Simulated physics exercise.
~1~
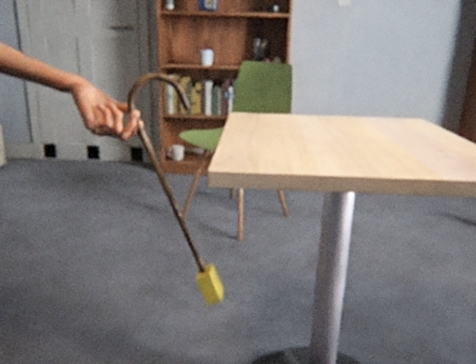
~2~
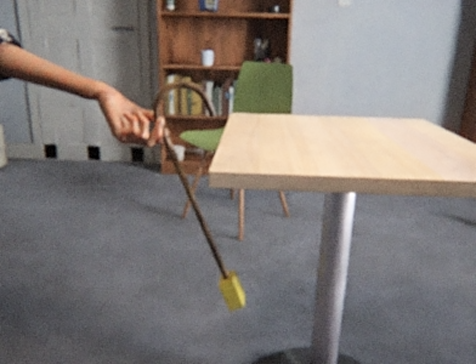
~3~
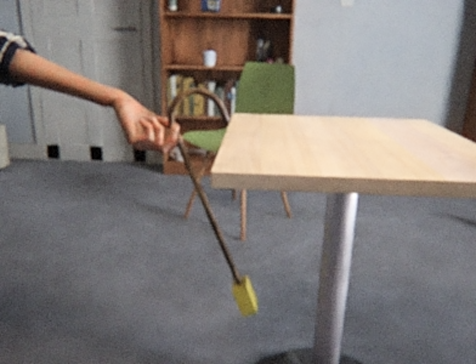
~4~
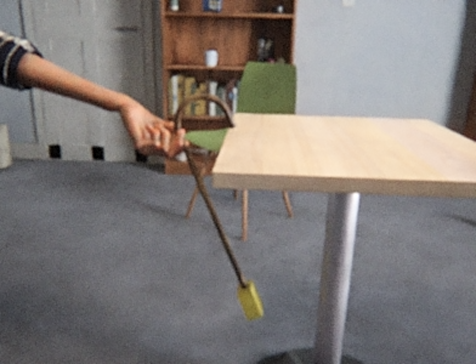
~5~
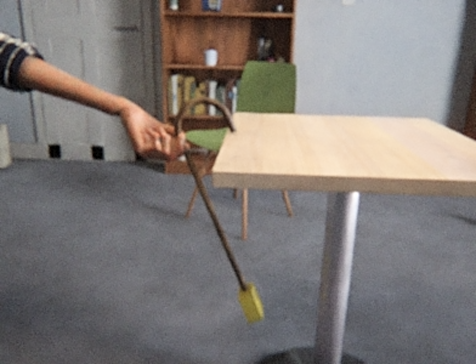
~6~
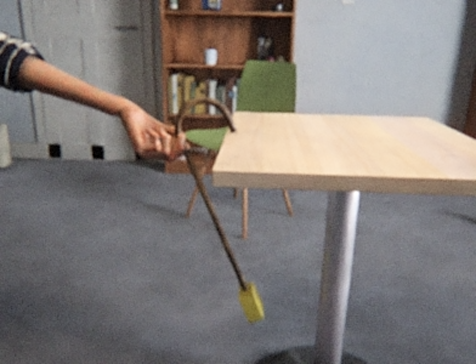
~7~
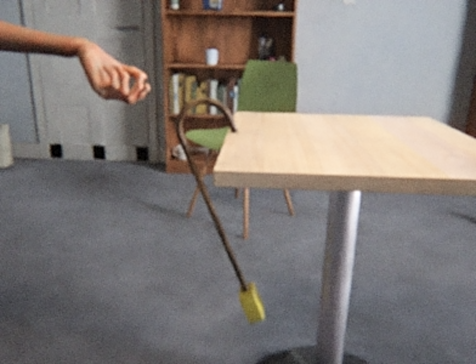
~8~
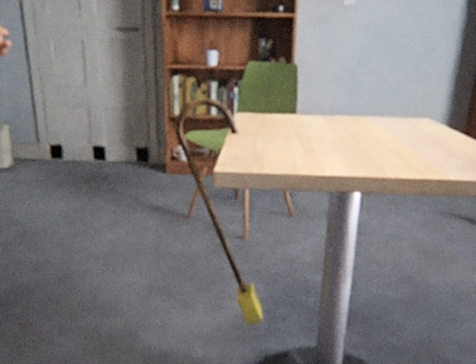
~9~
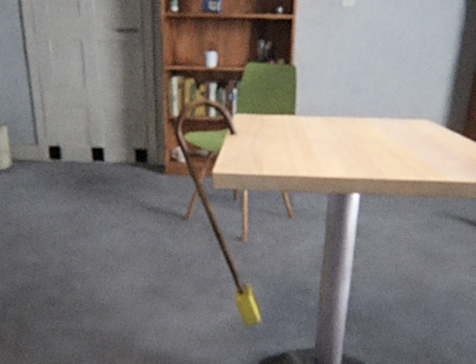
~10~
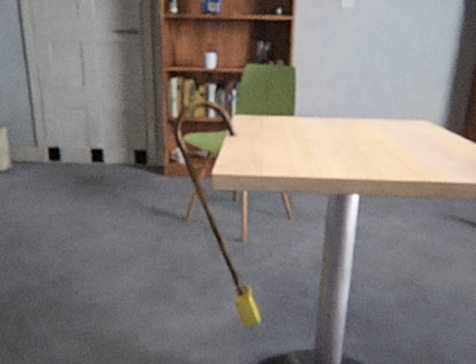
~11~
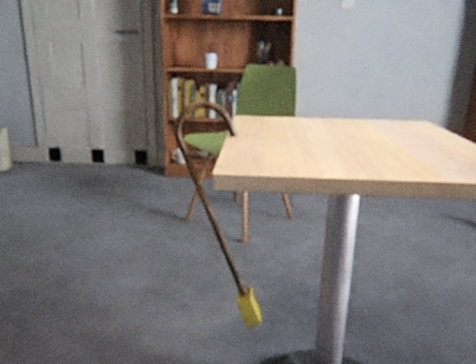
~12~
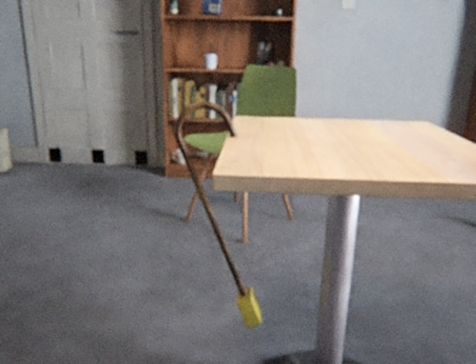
A hand reaches in from the left, holding a thin brown rod with a curved handle and a yellow brush-like block at its lower end, in a grey-carpeted room seen from a slightly swaying camera. A pale wooden table on a metal post stands at the right, with a green chair and a wooden bookcase behind it. The hand carries the rod rightward and sets the tip of its hook on the table's left edge. The fingers open, and the hand draws back out of view to the left. The rod stays hooked there, slanting beneath the tabletop, its yellow end hanging still.
